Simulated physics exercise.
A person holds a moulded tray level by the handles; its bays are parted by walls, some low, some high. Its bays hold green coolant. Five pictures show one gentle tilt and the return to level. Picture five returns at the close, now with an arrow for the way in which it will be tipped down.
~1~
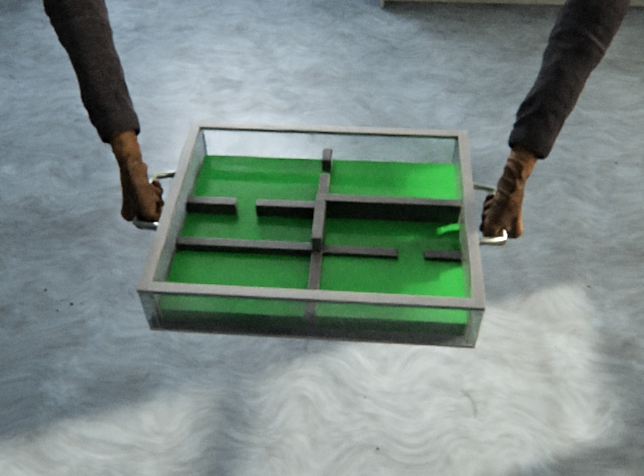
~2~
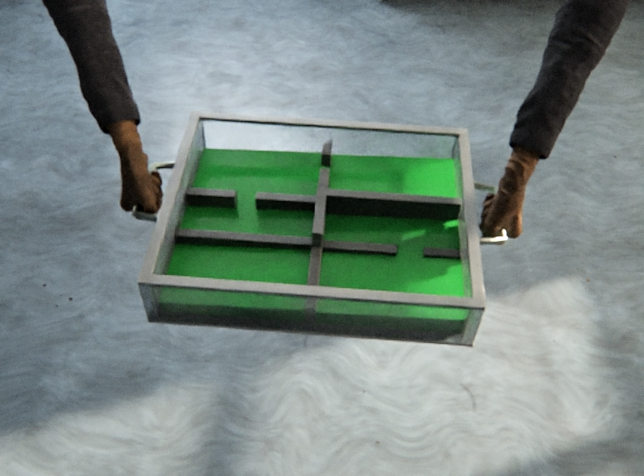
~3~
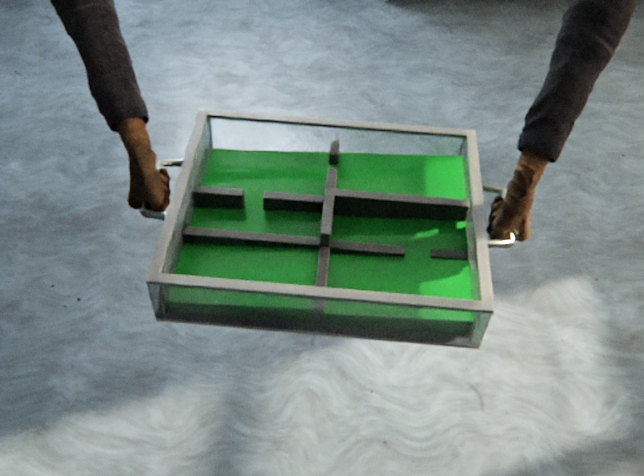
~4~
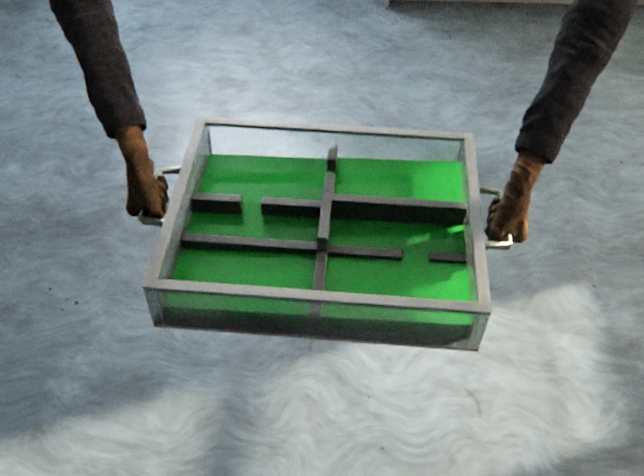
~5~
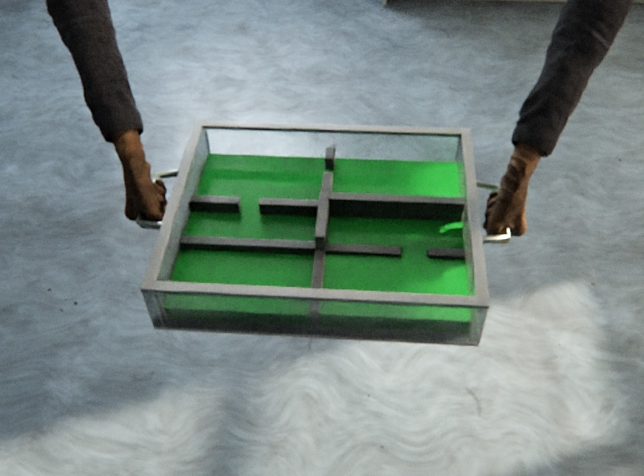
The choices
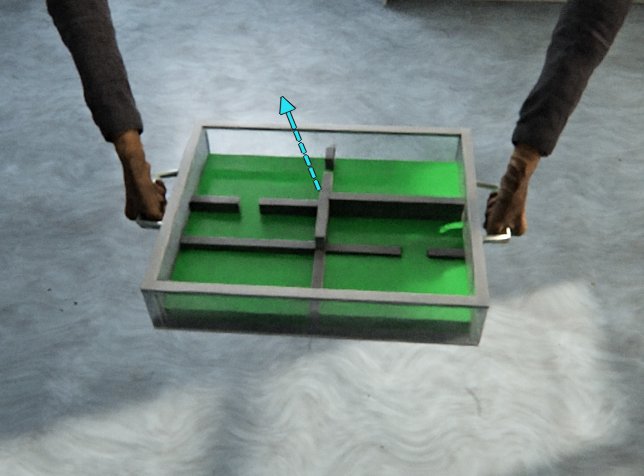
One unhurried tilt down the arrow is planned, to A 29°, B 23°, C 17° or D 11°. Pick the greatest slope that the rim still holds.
Tilt C just does it.
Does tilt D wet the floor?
No.
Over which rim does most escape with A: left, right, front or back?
The back rim.
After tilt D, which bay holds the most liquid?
The back left bay.
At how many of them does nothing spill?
Two of them.
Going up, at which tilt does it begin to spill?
It is B.
The tray is level; deepest in the front right bay, at (388, 285), shallowest in the front left.
Tipped about 2° down to the right; no wall is crossed.
Tipped about 4° down to the right; no wall is crossed.
Tipped about 2° down to the right; no wall is crossed.
The tray is level; deepest in the front right bay, at (392, 284), shallowest in the front left.
The arrow ends at (284, 102).
For tilt A, about 44 % goes over the rim.
For tilt B, about 13 % goes over the rim.
For tilt C, nothing spills; the back left bay holds the most.
For tilt D, nothing spills; the back left bay holds the most.
